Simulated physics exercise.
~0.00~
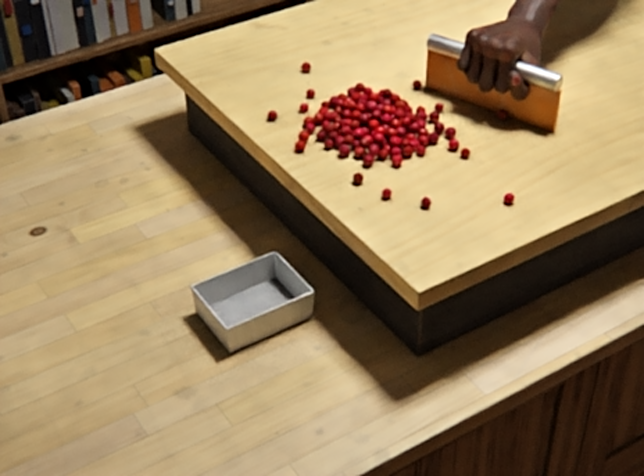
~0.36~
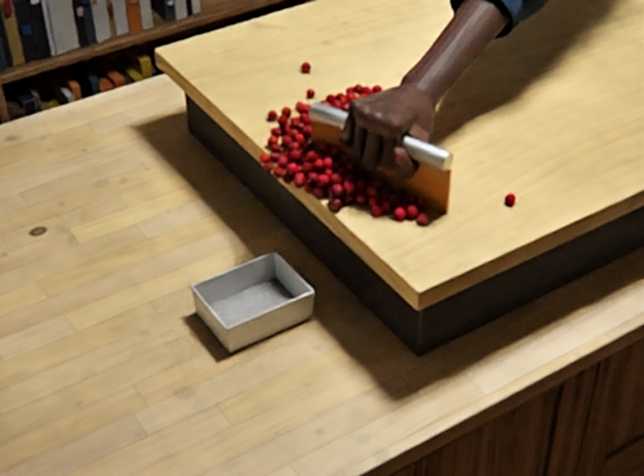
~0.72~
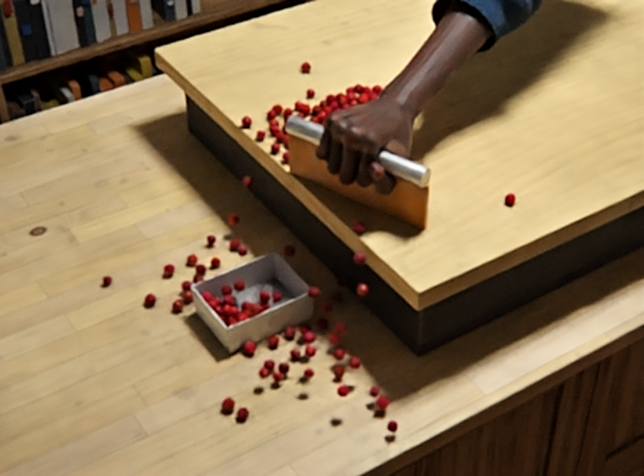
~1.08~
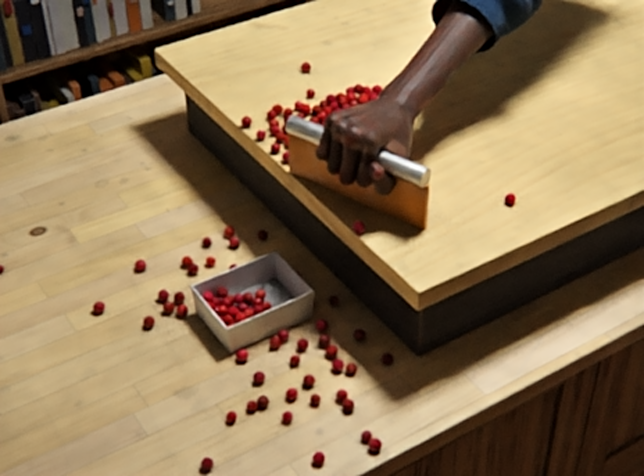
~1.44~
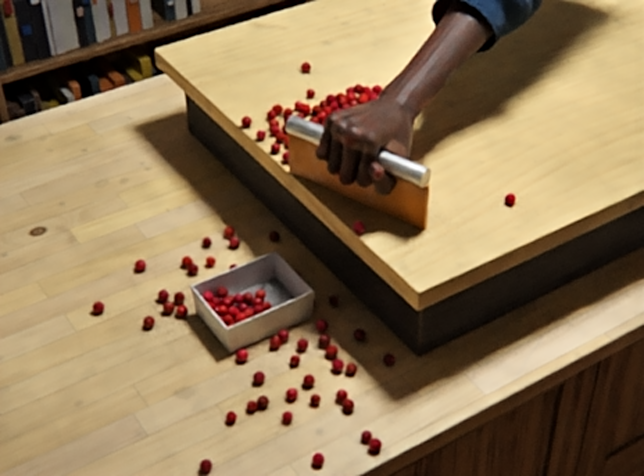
The clip shows a hand sweeping a scraper left and down across a raised wooden board, pushing red cranberries over its edge. Some land in a pale tin below, others scatter across the table around it, and many remain on the board as the scraper rests near the edge.
